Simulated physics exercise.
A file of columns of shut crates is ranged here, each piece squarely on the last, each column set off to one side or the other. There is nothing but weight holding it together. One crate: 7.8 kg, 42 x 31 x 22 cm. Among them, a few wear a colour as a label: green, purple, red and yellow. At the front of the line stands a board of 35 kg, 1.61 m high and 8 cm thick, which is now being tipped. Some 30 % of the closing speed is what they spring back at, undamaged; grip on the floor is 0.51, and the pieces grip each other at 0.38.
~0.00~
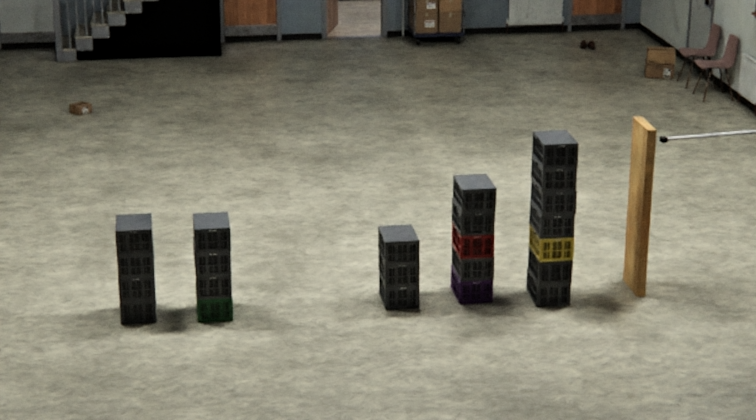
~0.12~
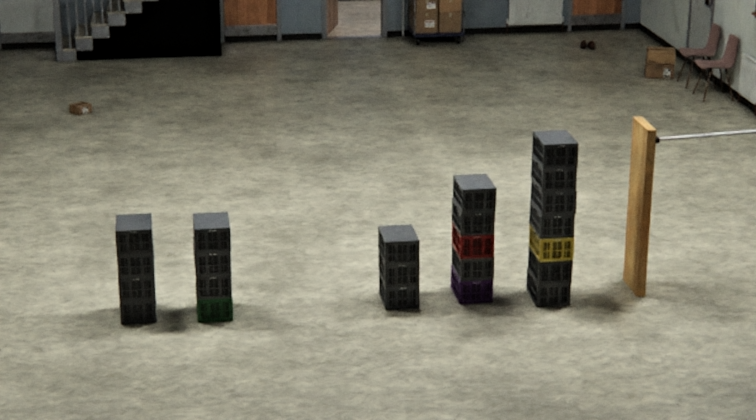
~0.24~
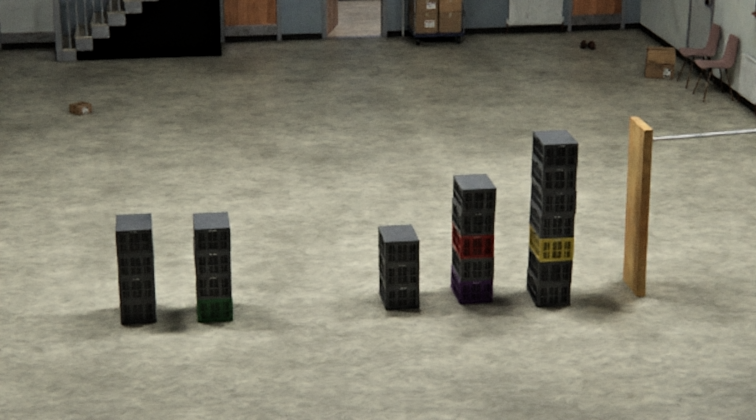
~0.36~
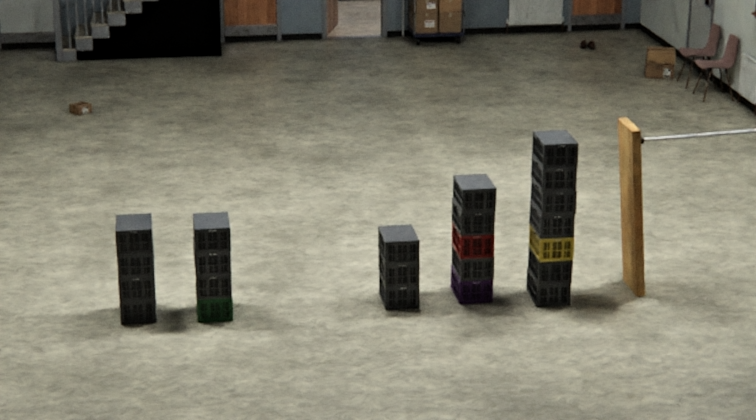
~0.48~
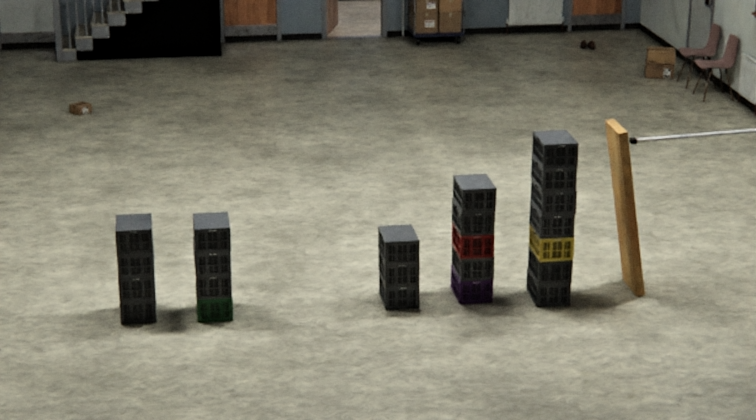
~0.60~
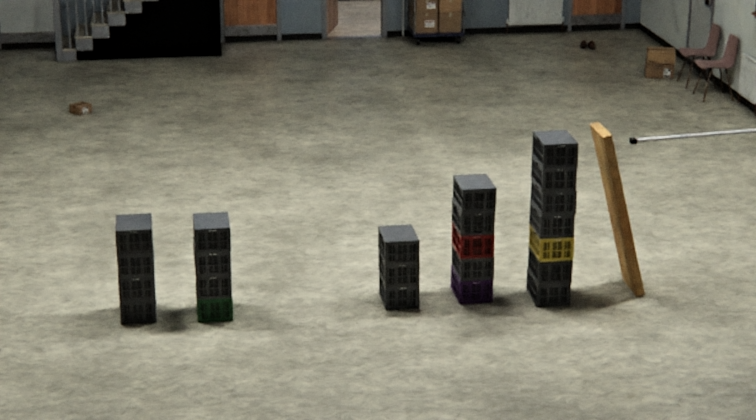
A rod pushing the top of an upright wooden board, tilting it left toward stacks of dark crates with coloured ones among them.
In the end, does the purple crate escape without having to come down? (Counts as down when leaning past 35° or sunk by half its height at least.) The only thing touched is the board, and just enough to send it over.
Yes. Still up.
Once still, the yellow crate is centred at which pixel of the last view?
It comes to rest around (517, 294) in the last view.
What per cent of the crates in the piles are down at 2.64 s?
By that time it is 50 percent.
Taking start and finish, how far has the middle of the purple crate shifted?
I'd put it at near 0 cm.
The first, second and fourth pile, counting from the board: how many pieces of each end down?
The pieces tally runs first 5, then second 4, then fourth 0.
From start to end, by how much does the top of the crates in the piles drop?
Roughly 65 centimetres.
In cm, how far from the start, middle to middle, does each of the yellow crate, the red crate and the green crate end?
I'd estimate yellow at 60 cm, red at 70 cm and green at 0 cm.
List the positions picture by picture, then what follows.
In the first picture (places mark the middle of the side facing us), pole end (665, 140) 12 cm short, board 0° from upright; purple crate (476, 292); yellow crate (557, 250); red crate (477, 247); the rest undisturbed.
In the second picture, pole end (658, 141) 49 mm short, board 0° from upright; purple crate (476, 292).
In the third picture, pole end 24 mm in, board 1° from upright; purple crate (476, 292).
In the fourth picture, pole end (642, 141) 10 cm in, board 5° from upright; purple crate (476, 292); the rest undisturbed.
In the fifth picture, pole end (635, 142) 16 cm in, board 9° from upright; purple crate (476, 292); the rest undisturbed.
In the sixth picture, pole end (635, 142) 16 cm in, stopped, board 15° from upright; purple crate (476, 292); yellow crate (557, 250); red crate (477, 247); the rest undisturbed.
After 1.46 s, board 43° from upright; 1 of the 23 crates down; purple crate unmoved; yellow crate leaning 29°.
After 1.98 s, board 64° from upright; 6 of the 23 crates down; purple crate unmoved; yellow crate leaning 68°, 30 cm lower.
After 2.64 s, board 67° from upright; 11 of the 23 crates down; purple crate unmoved; yellow crate on its side.
At rest (4.0 s), board 63° from upright; 11 of the 23 crates down; purple crate unmoved; yellow crate on its side; red crate 22 cm lower. As the last picture would show them, middles, purple crate near (472, 283), yellow crate near (517, 294).
